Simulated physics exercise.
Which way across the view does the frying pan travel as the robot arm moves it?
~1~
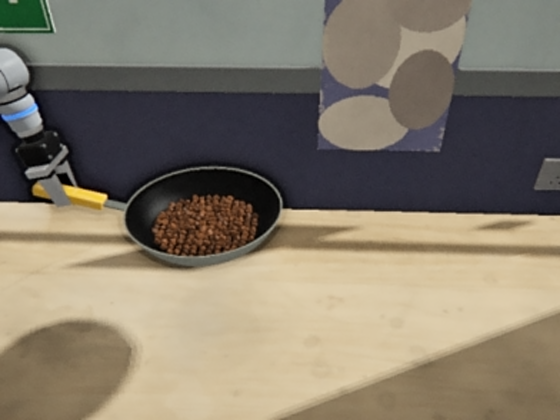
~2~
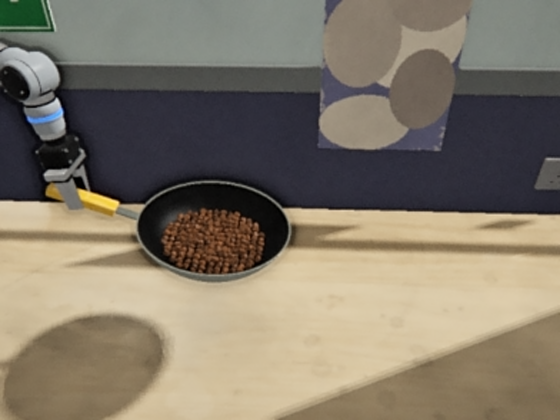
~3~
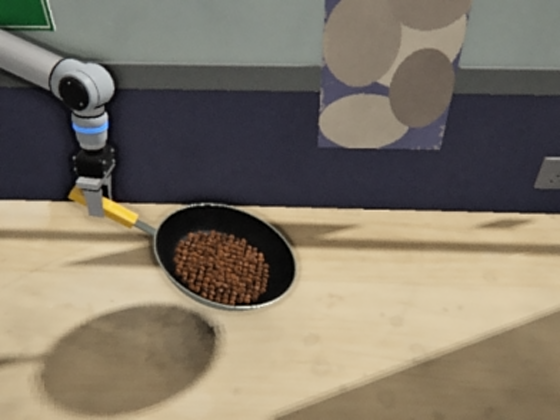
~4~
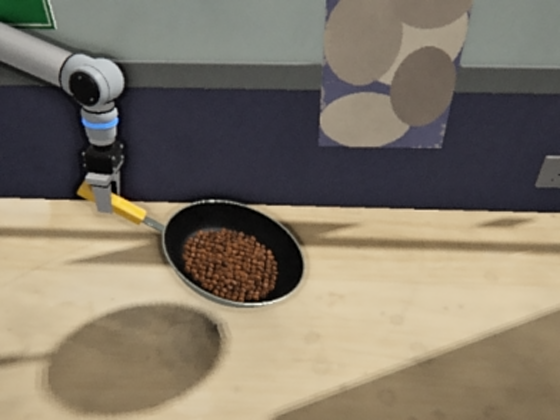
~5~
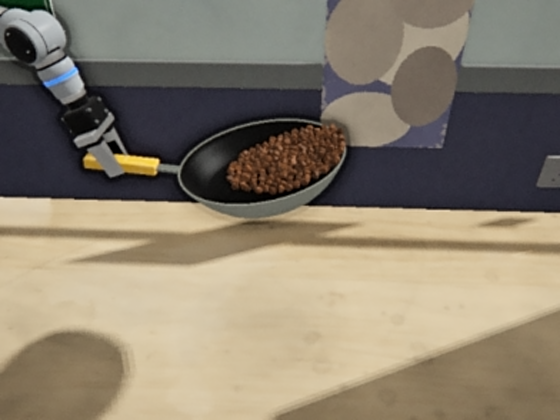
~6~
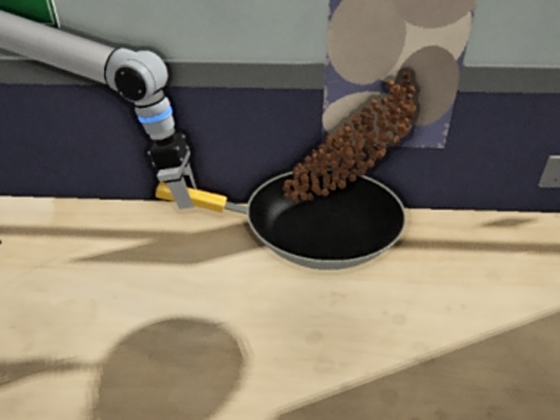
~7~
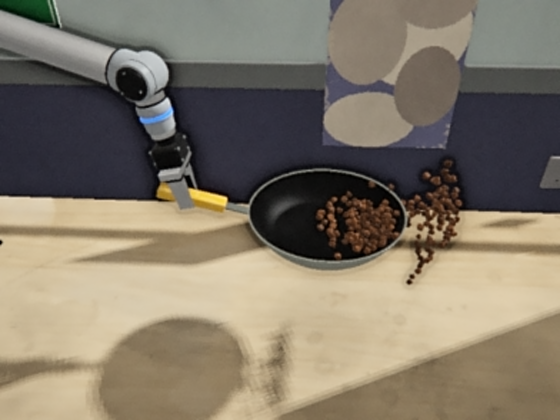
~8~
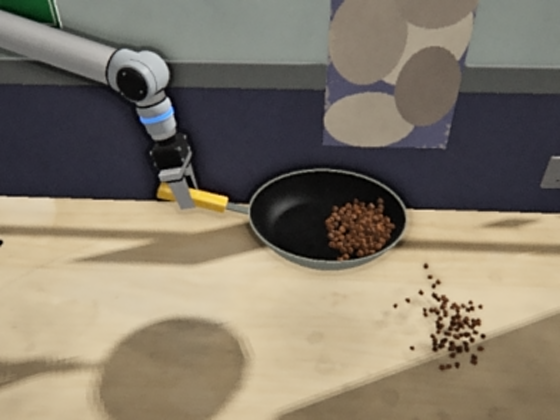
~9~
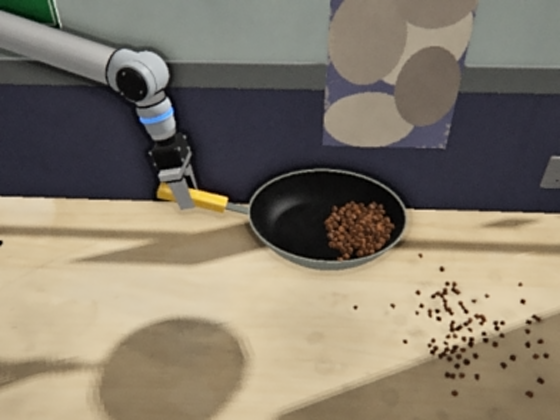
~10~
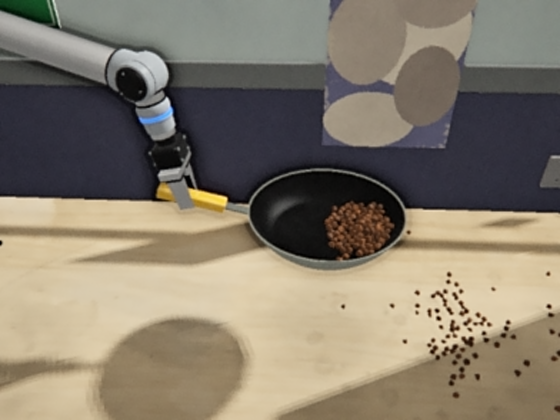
The frying pan travels to the right, ending up closer to the middle of the view than where it began.
A black frying pan holding a heap of small reddish-brown pellets is gripped by its yellow handle by a grey robot arm, above a pale wooden counter seen from the front and slightly above. Behind it is a dark blue and grey wall with a patterned poster. The arm first lowers the pan a little while moving it right, then swings it up and farther right. As the pan drops back down, the pellets fly out in a long streak. Many land back in the now still pan, while the rest fall past its right side and scatter across the counter.
